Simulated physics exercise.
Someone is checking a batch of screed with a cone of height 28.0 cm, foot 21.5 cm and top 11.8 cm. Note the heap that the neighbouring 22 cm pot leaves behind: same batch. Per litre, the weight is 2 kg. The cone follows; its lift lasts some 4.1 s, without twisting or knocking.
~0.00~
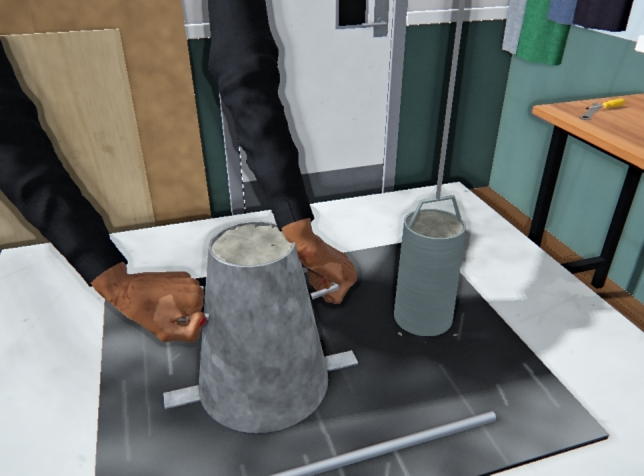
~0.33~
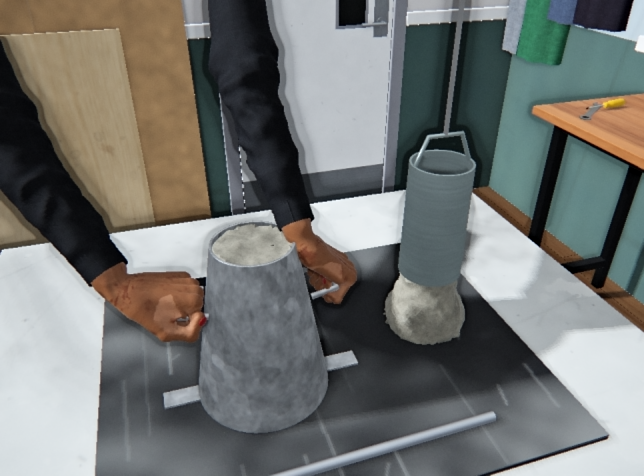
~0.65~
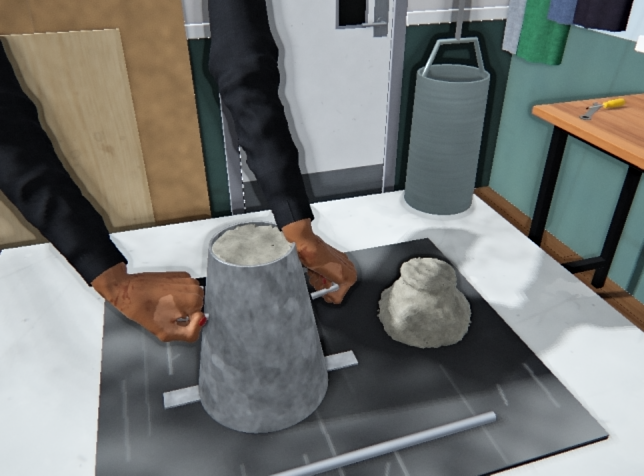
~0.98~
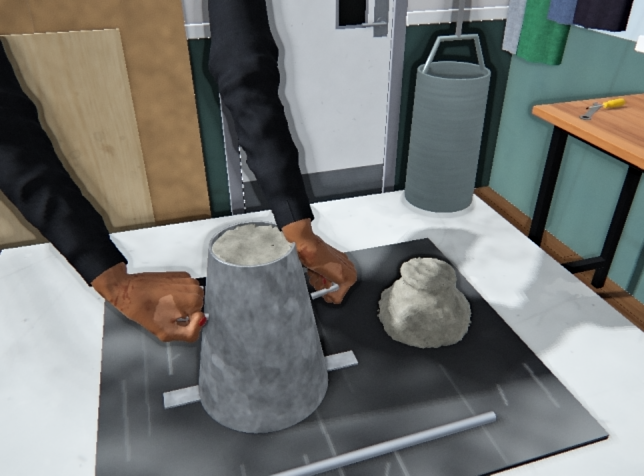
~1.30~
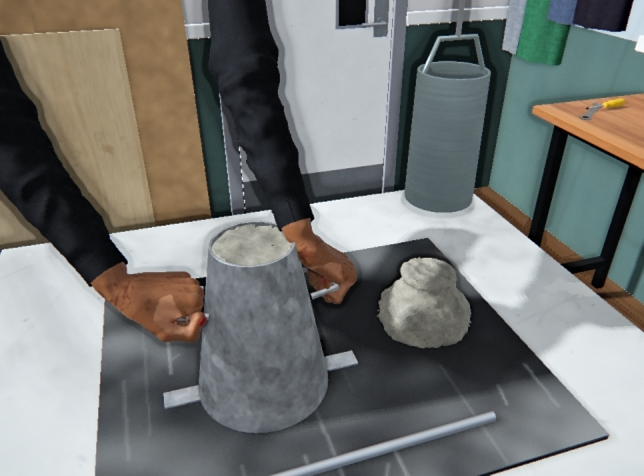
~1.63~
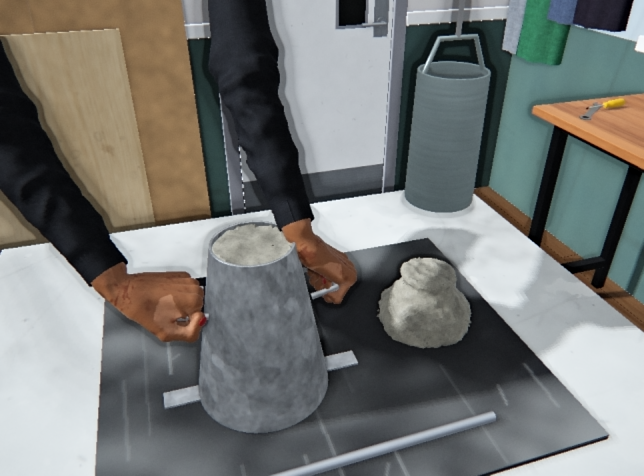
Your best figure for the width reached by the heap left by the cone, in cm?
Best guess: Close to 32 cm.
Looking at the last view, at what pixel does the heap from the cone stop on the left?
(170, 396), roughly.
After 2.7 s, the cone is up 7.0 cm; the screed has come down 9.3 cm to 19 cm and is 29 cm wide.
After 3.7 s, the cone is up 18 cm; the screed has come down 12 cm to 16 cm and is 31 cm wide.
After 4.7 s, the cone is up 28 cm; the screed has come down 12 cm to 16 cm and is 32 cm wide.
After 5.9 s, the cone is clear; the screed has come down 12 cm to 16 cm and is 32 cm wide.
After 6.4 s, at rest, the cone is clear; the screed has come down 12 cm to 16 cm and is 32 cm wide.
